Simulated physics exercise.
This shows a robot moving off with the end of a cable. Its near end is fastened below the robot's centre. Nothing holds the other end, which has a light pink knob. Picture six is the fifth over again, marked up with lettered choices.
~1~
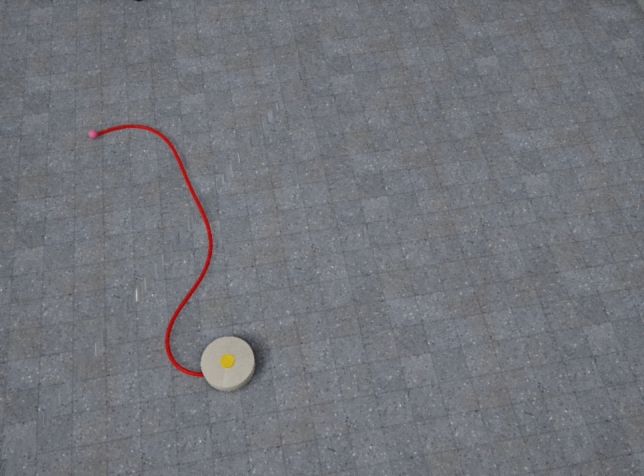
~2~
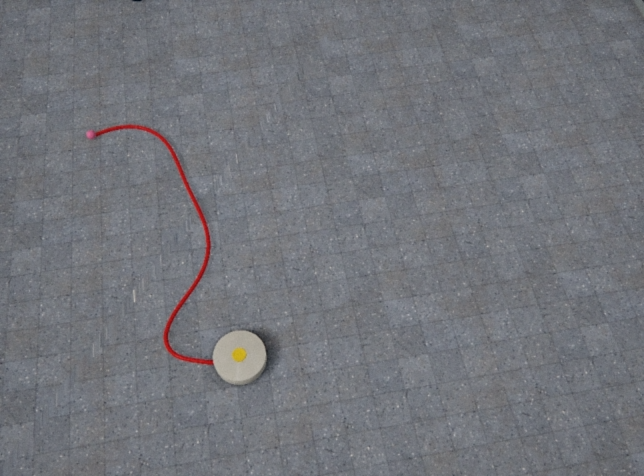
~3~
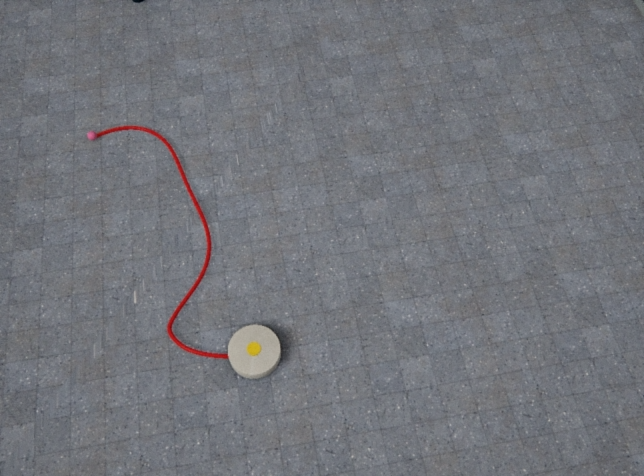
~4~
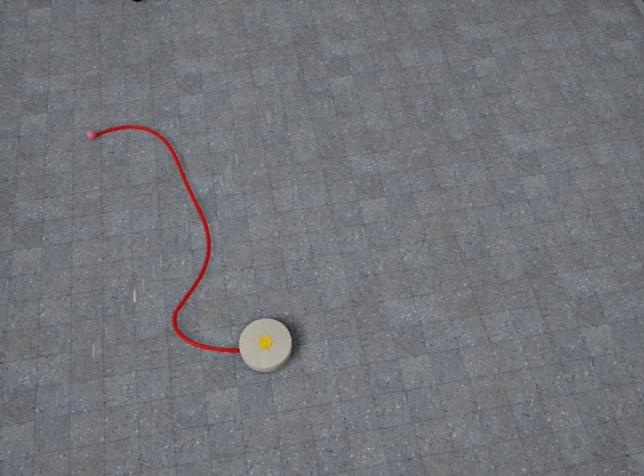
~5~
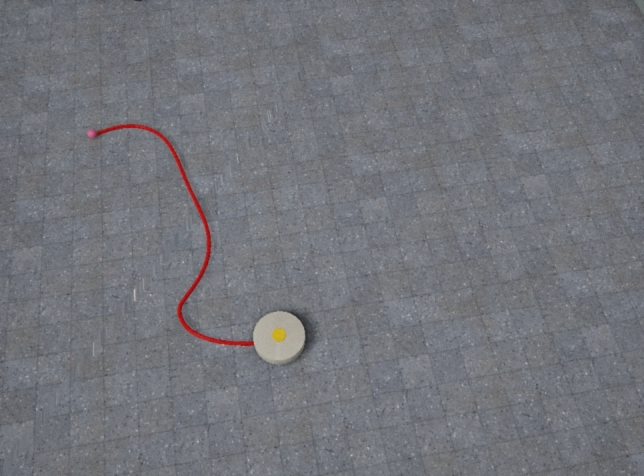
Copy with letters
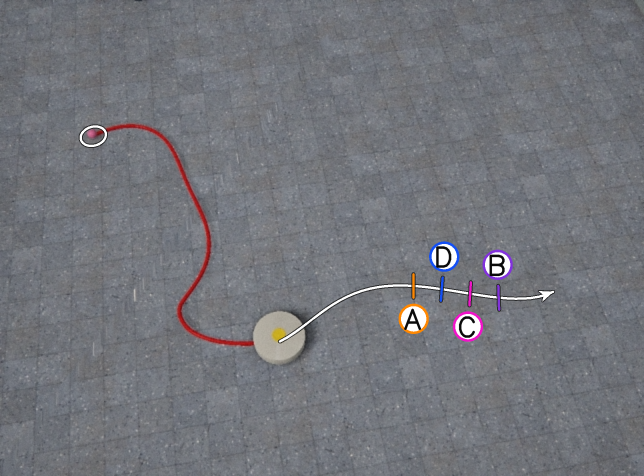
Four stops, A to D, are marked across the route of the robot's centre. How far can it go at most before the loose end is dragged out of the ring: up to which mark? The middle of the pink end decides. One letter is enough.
It should halt at D.
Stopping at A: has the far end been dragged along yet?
By then, no.
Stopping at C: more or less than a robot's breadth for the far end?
Less.
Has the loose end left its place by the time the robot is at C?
Yes.
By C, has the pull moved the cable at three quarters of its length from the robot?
By then, yes.
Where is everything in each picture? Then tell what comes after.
The first picture shows robot (228, 364); free end (93, 134).
The second picture shows robot (240, 358); free end (91, 135).
The third picture shows robot (255, 352); free end (92, 136).
The fourth picture shows robot (266, 346); free end (92, 135).
The fifth picture shows robot (279, 338); free end (92, 134).
On the marked copy, A at (414, 286); B at (499, 298); C at (470, 294); D at (442, 289); the ring at (93, 136); the route from (280, 342) via (409, 286) to (553, 292).
Taking D. A third of the way, robot (332, 302), middle of the cable (205, 223), free end (92, 134).
Two thirds of the way, robot (390, 282), middle of the cable (205, 223), free end (92, 134).
When it is over, robot (443, 285), middle of the cable (244, 215), free end (97, 132); the free end is still in its ring.
As for the rest, A is safe but short; B drags the free end to (134, 141); C drags the free end to (114, 132).
